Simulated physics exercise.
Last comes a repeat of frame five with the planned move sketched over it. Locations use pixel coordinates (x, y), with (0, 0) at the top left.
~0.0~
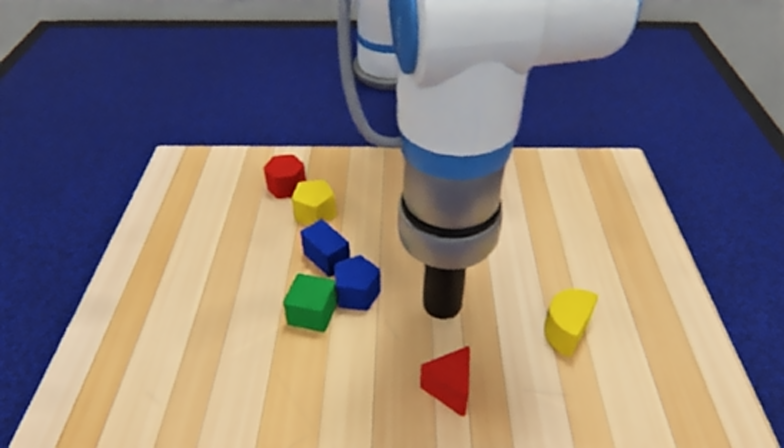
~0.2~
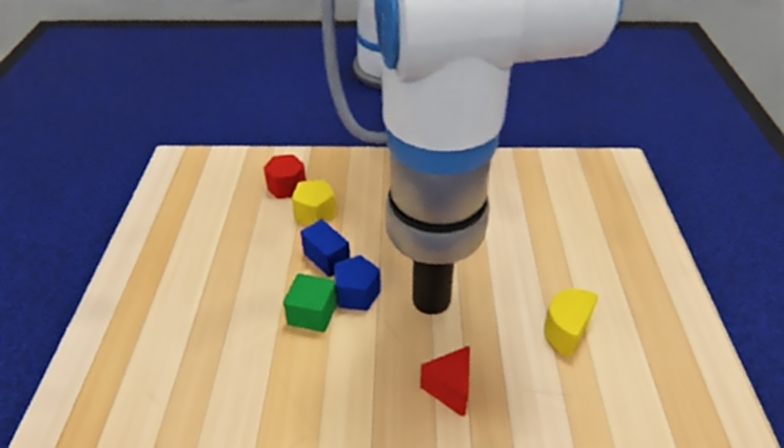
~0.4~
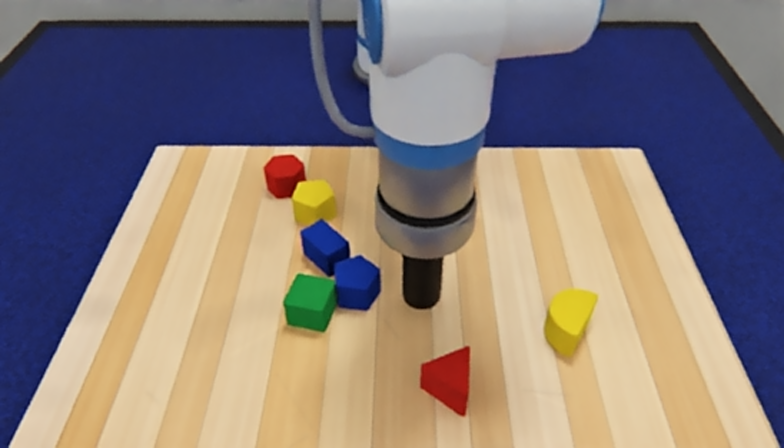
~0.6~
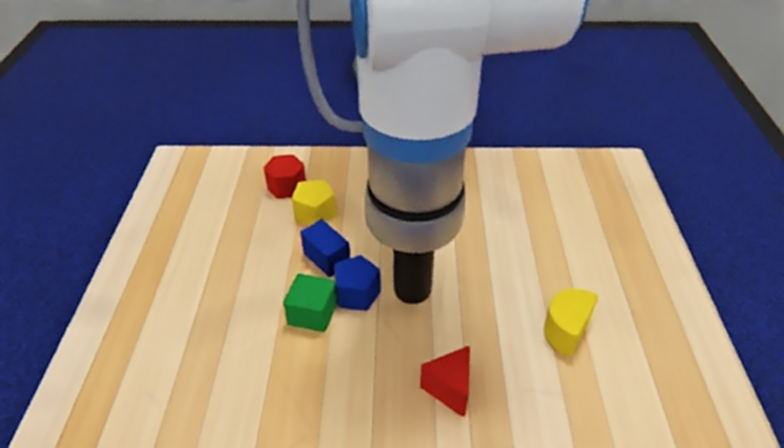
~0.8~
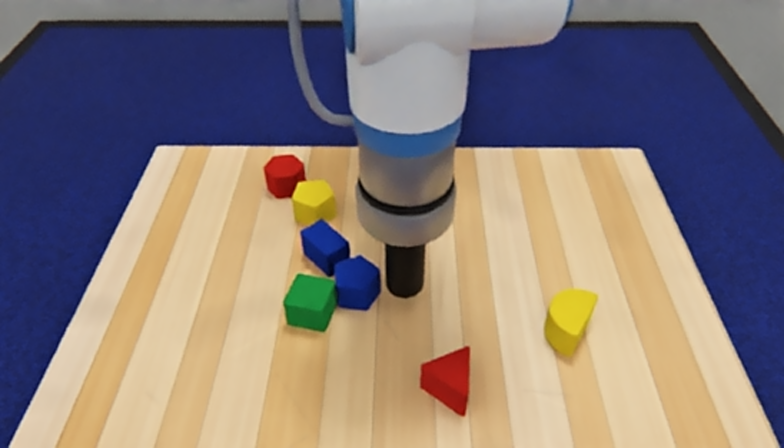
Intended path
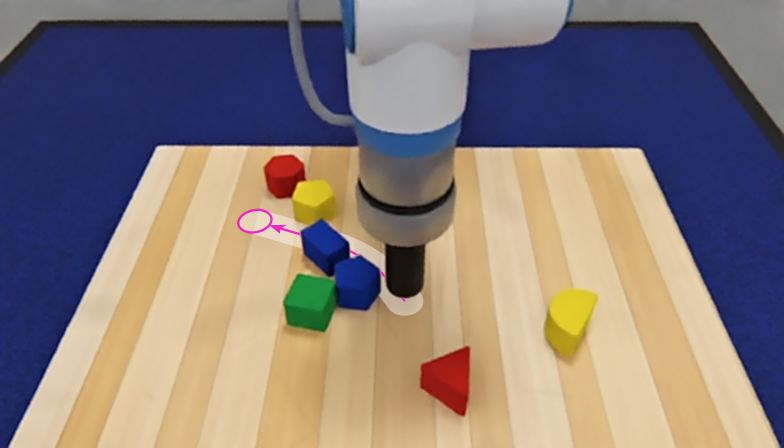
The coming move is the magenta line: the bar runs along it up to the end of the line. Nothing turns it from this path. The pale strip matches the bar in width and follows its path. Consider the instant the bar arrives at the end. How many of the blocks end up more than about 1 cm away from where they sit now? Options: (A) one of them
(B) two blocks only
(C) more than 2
Choice C: More than 2.
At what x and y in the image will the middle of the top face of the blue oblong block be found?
My estimate: (294, 237).
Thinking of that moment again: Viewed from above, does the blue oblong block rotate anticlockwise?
That would be a yes.
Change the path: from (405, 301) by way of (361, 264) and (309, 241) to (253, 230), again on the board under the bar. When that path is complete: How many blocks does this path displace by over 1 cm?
Moved: 2.
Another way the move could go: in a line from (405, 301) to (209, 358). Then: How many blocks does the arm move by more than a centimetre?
I count two.
Path on the board, from (405, 301) via (365, 259) and (310, 237), ending at (255, 221).
On the path given first. One third of the way, bar (363, 244); blue oblong block (321, 236); blue pentagon (342, 265), turned 60° anticlockwise.
Two thirds of the way, bar (307, 222); yellow pentagon (310, 189), turned 15° clockwise; blue oblong block (295, 237), turned 20° anticlockwise; blue pentagon (342, 265), turned 60° anticlockwise.
At the end, bar (252, 206); red hexagon in place; yellow pentagon (303, 186), turned 55° clockwise; blue oblong block (294, 237), turned 25° anticlockwise; blue pentagon (342, 265), turned 60° anticlockwise.
